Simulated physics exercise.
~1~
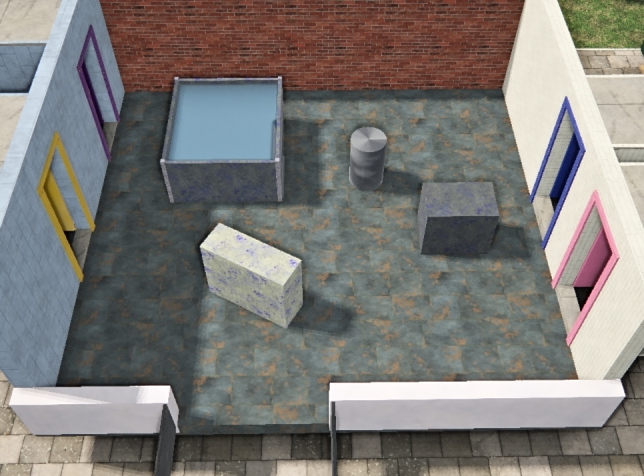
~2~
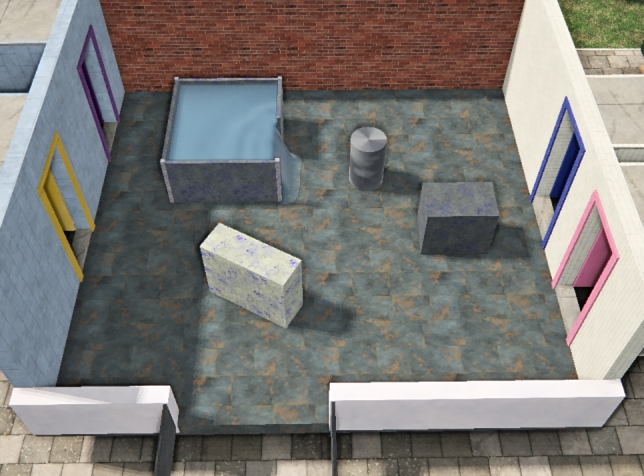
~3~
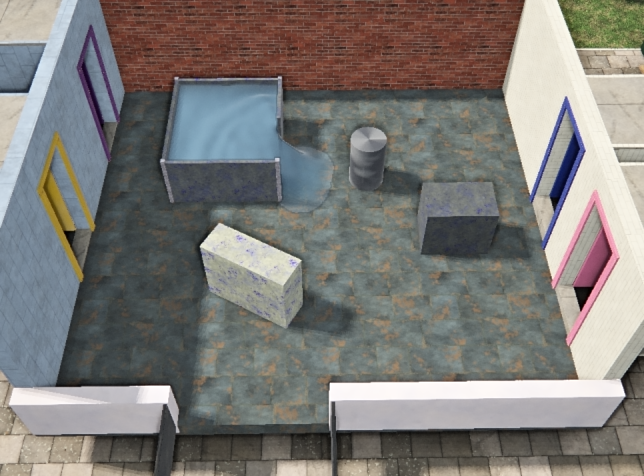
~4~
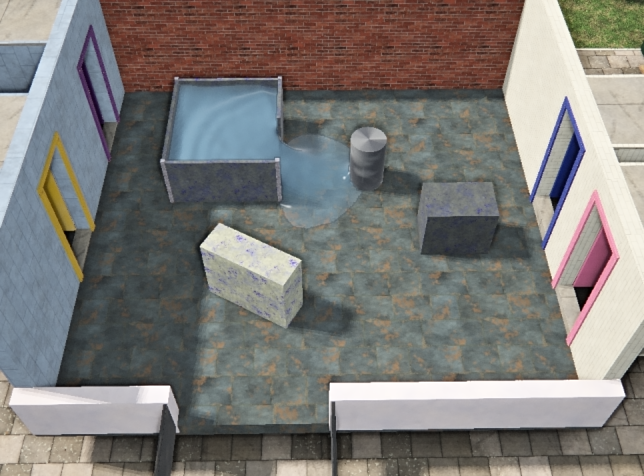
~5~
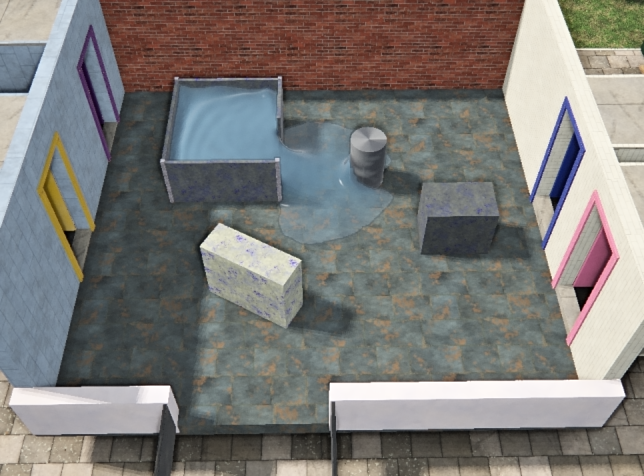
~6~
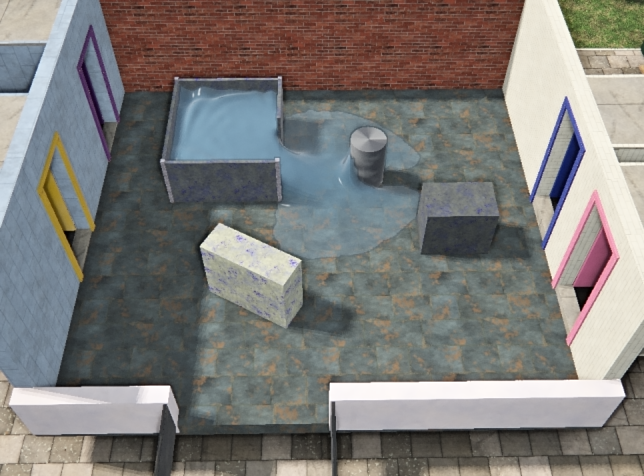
An enclosed yard with a dark, mottled tiled floor is seen from a high window, with a red brick wall at the back, a pale blue wall at left and a cream wall at right. An open grey tank of blue water stands at back left, near a grey cylinder, a dark block and a pale speckled block. Water pours from the tank's right side and spreads outward, surrounding the cylinder and reaching the dark block.
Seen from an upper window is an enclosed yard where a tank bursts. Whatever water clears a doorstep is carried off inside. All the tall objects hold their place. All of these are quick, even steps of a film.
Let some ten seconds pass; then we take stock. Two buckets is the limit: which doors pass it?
In the end the purple door will pass two buckets at most; the pink door will pass two buckets at most; the yellow door will pass two buckets at most; the blue door will pass two buckets at most.
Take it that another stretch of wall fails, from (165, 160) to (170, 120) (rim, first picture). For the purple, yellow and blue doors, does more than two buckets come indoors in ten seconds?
Result per door - purple: Beyond the limit; yellow: Beyond the limit; blue: Within bounds.
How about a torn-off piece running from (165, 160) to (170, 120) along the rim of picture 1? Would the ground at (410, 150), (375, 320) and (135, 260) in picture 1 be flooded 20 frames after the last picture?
The first spot is spared, the second spared and the third soaked.
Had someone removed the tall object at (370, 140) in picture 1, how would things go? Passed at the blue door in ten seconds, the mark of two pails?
Blue door: Above the threshold.
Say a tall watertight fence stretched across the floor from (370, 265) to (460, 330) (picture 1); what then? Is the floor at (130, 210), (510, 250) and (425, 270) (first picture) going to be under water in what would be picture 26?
Log, spots one to three: Spared; swamped; swamped.
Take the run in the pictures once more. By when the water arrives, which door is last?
I'd go with the yellow door.
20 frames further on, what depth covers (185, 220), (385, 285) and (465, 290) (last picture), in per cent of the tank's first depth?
Taking the places in turn, I get roughly 0, 8 and 2 percent.
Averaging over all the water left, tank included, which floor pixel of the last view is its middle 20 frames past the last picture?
Centre point: Around (361, 196).
A moment on, water covers 30 % of the floor; the purple door not reached, the pink door not reached, the yellow door not reached, the blue door wet at the sill, nothing in.
Next, water covers 45 % of the floor; the purple door not reached, the pink door not reached, the yellow door not reached, the blue door wet at the sill, nothing in.
Then, water covers 55 % of the floor; the purple door not reached, the pink door wet at the sill, nothing in, the yellow door not reached, the blue door under two buckets in.
Later, water covers 75 % of the floor; the purple door not reached, the pink door under two buckets in, the yellow door not reached, the blue door under two buckets in.
In the end, water covers 95 % of the floor; the purple door wet at the sill, nothing in, the pink door under two buckets in, the yellow door wet at the sill, nothing in, the blue door under two buckets in.
